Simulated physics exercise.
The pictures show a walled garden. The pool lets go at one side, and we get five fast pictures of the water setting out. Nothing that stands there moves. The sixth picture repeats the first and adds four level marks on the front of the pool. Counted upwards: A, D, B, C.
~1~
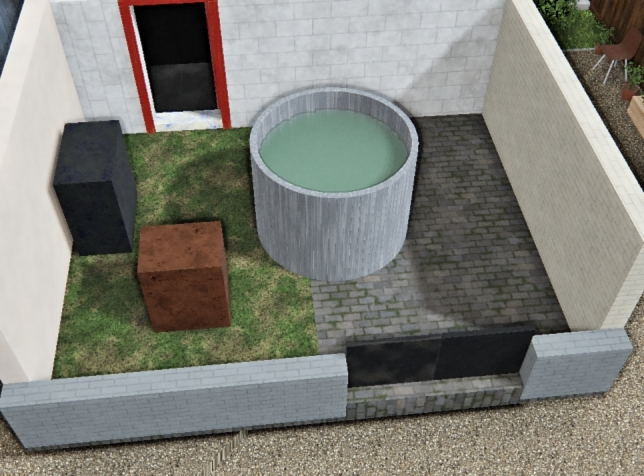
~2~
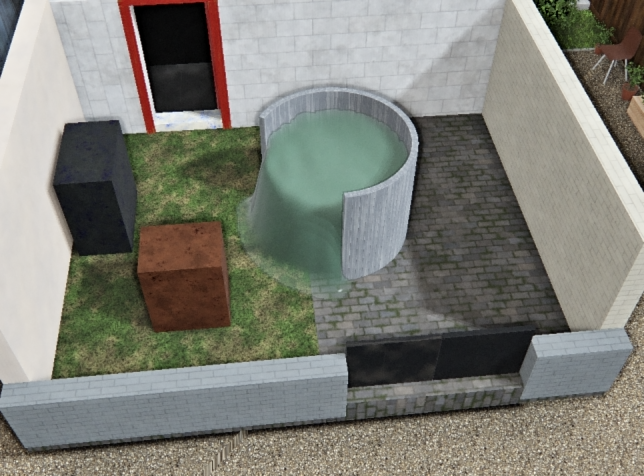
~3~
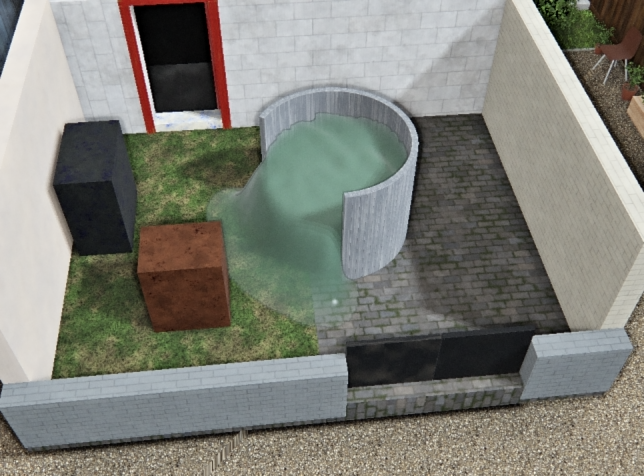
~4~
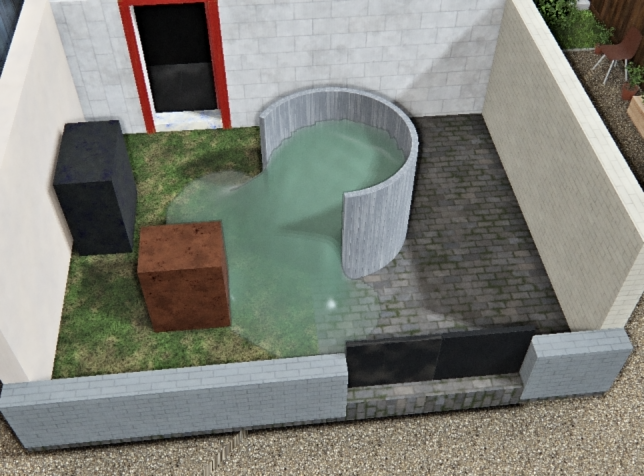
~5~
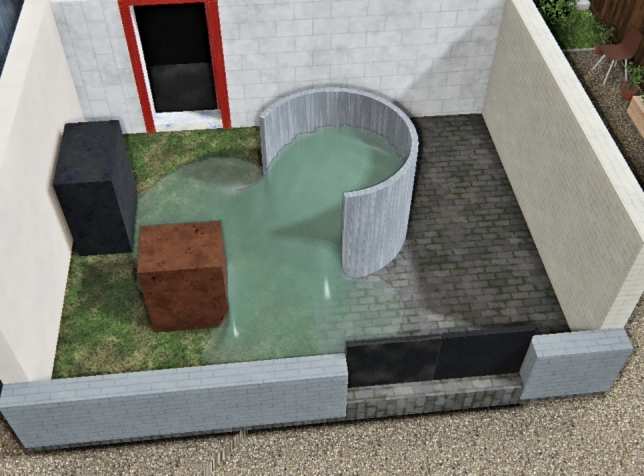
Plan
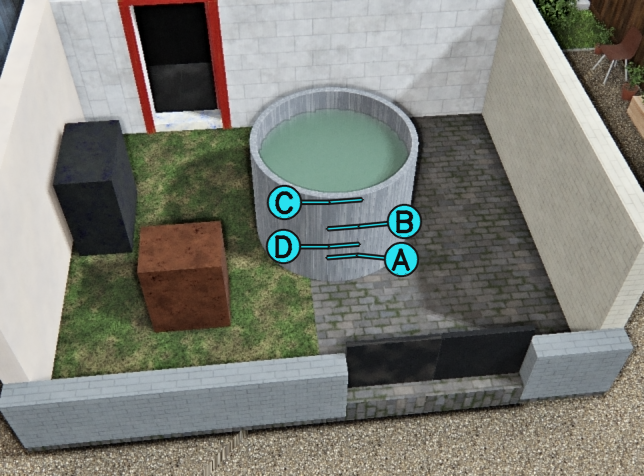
We see a walled garden with a round tank of green water; part of its left side disappears, and the water pours out across the grass and some paving, spreading around a rust-brown block toward the low front wall.
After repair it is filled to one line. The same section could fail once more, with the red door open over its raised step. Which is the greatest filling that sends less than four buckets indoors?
It is B.
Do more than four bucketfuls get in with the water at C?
Yes, it does.
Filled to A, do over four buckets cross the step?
No, that is safe.
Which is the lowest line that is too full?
Here it is line C.
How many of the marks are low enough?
Three.
On the marked copy, A at (342, 256); B at (343, 227); C at (345, 201); D at (343, 245); from the bottom up A, D, B, C.
For line A, nothing gets over.
For line B, a bucket or two gets in.
For line C, about 10 bucketfuls get in.
For line D, nothing gets over.
